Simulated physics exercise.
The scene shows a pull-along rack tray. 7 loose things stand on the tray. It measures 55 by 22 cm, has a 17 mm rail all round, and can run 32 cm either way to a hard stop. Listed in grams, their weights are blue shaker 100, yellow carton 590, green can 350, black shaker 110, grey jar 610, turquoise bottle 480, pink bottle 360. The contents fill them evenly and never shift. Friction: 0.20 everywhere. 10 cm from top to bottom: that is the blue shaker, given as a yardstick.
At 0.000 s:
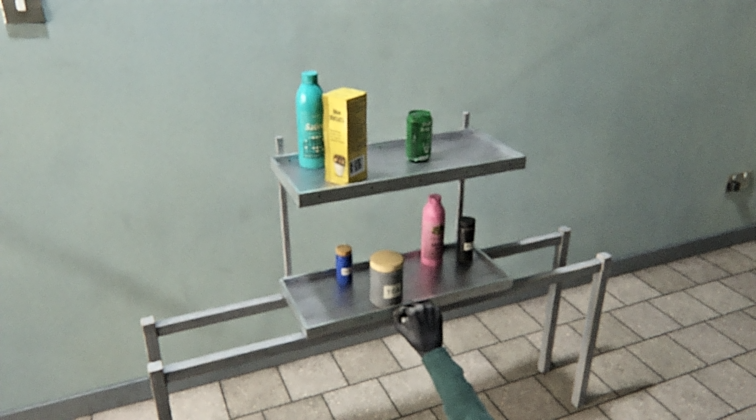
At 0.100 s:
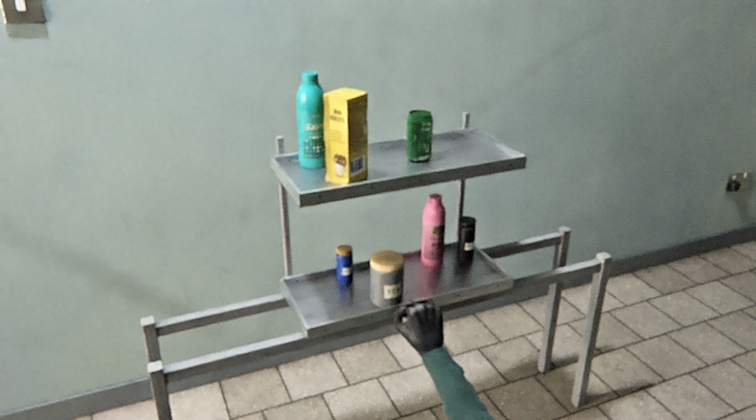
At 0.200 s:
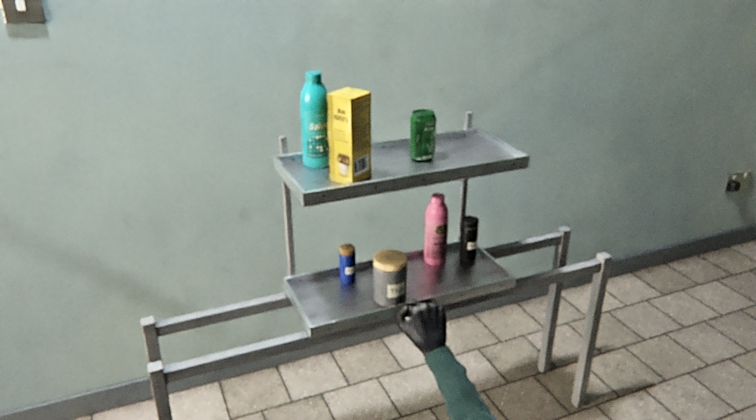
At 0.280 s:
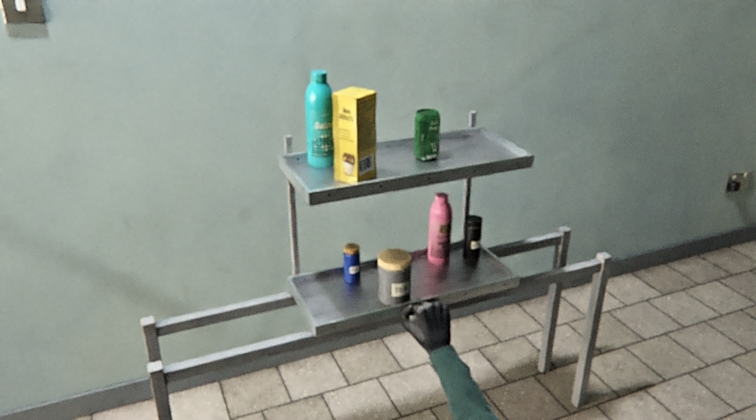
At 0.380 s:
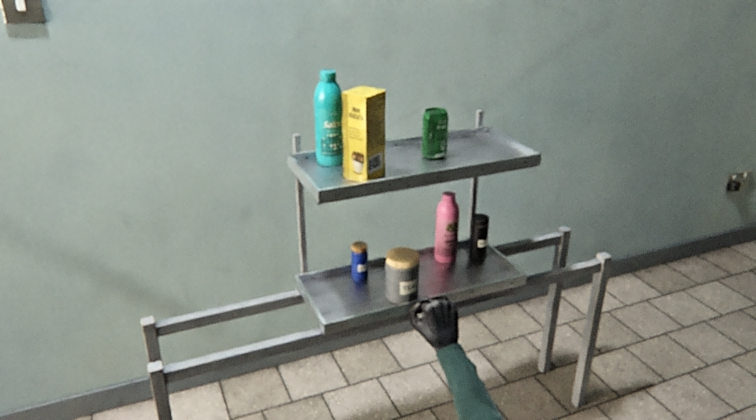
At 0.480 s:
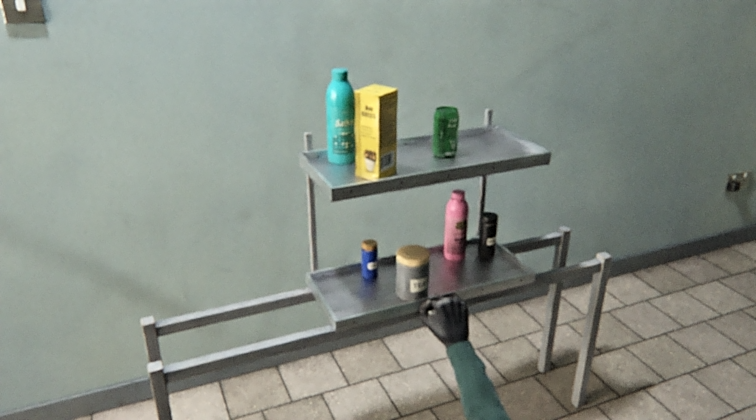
Against a grey-green wall above a tiled floor, a gloved hand slowly pulling a two-level metal rack of containers to the right.
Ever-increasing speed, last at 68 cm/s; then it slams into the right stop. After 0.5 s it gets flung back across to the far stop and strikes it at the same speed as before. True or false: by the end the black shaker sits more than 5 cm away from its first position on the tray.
True.
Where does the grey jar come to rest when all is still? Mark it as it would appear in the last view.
(259, 308).
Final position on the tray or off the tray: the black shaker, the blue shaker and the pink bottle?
Black shaker: Goes out of bounds; blue shaker: Stays in bounds; pink bottle: Stays in bounds.
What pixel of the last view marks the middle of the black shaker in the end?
You'll find it at about (605, 382).
After 1.08 s, tray moved 32 cm right; black shaker 24° off upright near (570, 215); pink bottle moved 6 cm; yellow carton moved 6 cm.
After 1.68 s, tray moved 31 cm right; black shaker now off the tray; yellow carton moved 11 cm; turquoise bottle moved 11 cm.
After 2.88 s, tray moved 4 cm left; yellow carton moved 11 cm; turquoise bottle moved 11 cm; grey jar moved 11 cm.
After 3.48 s, tray moved 32 cm left; yellow carton moved 4 cm; turquoise bottle moved 4 cm; blue shaker moved 4 cm.
In the end (4.0 s), off the tray, black shaker; the other 6 under 5 cm from the start. In the last view, black shaker near (605, 382).
